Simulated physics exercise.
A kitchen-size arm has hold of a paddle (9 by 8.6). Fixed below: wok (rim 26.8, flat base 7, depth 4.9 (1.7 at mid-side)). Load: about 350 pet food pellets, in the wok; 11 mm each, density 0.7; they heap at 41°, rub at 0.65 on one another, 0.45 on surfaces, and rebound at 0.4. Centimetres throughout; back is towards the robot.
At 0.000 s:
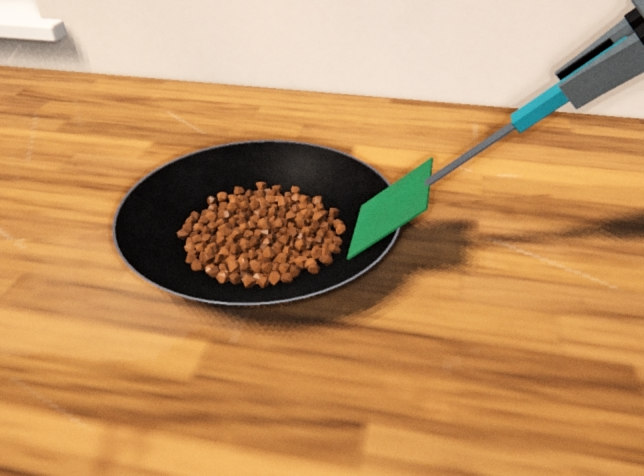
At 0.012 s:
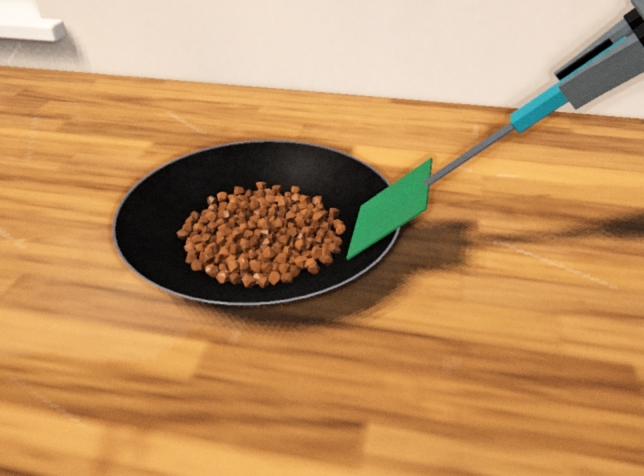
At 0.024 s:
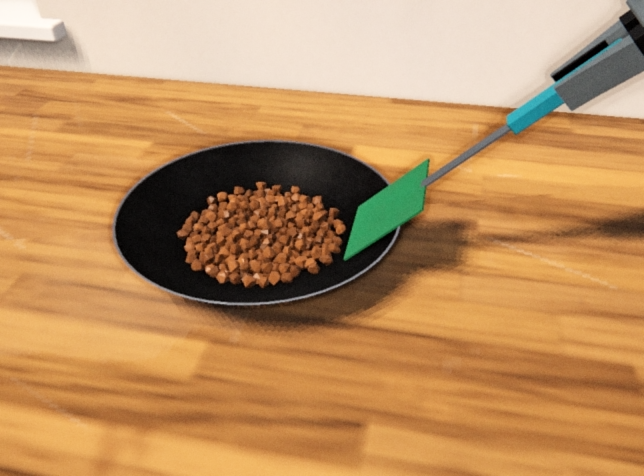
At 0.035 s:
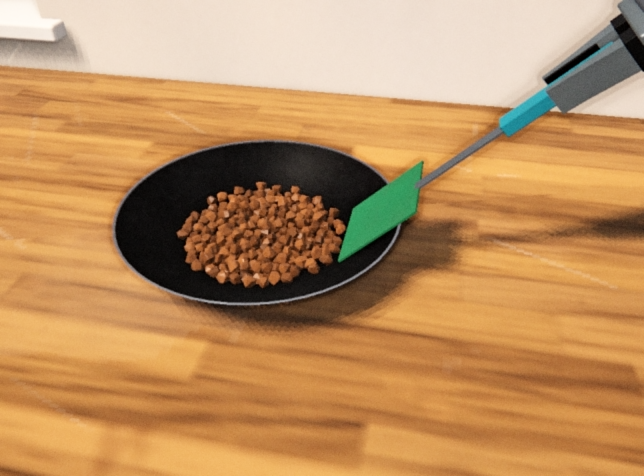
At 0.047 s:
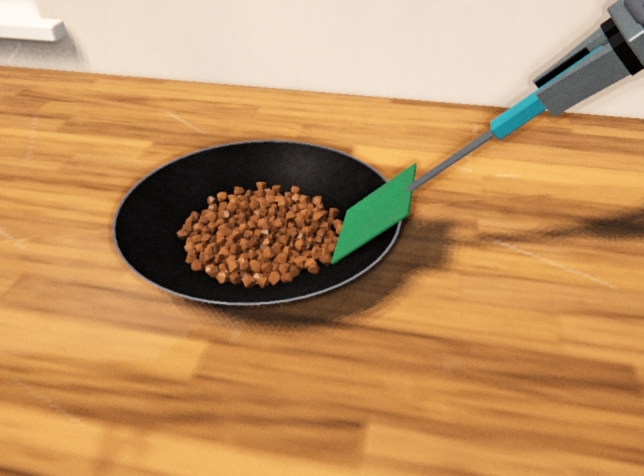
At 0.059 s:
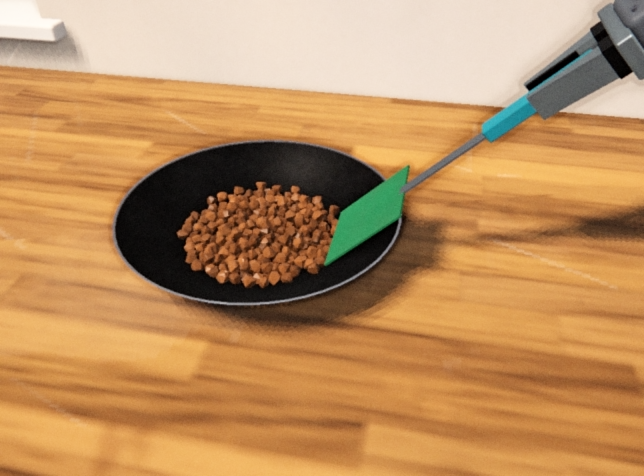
On a wooden countertop with a pale wall behind it, a fixed view looks down at an angle from the front. A black wok left of centre holds a heap of small brown pet food pellets, while a grey and teal robot arm at upper right holds a slanted green paddle. The arm slides the paddle slightly left and down inside the right rim to the heap's edge, the pellets barely changing.
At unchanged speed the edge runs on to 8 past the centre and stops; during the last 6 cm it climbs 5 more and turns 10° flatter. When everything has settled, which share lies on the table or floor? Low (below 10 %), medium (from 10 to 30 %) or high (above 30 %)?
A medium share, from 10 to 30 %, ends on the table or floor.
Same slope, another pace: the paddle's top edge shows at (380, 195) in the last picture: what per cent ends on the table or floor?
Some 35 per cent.
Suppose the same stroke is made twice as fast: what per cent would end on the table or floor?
In that case some 40 per cent.
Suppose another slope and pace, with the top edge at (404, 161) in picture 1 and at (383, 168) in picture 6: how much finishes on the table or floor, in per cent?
Some 15 per cent.
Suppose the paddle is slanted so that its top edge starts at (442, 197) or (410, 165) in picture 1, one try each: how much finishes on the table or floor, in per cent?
About 10 and 15 per cent.
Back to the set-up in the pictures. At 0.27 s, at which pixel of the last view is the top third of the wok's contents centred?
At about (164, 194).
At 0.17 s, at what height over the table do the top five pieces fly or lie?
Some 5 cm.
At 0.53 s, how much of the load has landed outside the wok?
About 15 per cent.
By 0.17 s, sloping 45°, highest piece 5 above the table; 354 in the wok.
By 0.27 s, sloping 42°, highest piece 7 above the table; 339 in the wok, 15 on the blade or in flight.
By 0.53 s, sloping 35°, highest piece 11 above the table; 298 in the wok, 52 on the table or floor, 4 on the blade or in flight.
By 1.58 s, sloping 35°, highest piece 6 above the table; 297 in the wok, 57 on the table or floor.
Final count, 297 in the wok, 57 on the table or floor. That is 16 % on the table or floor.
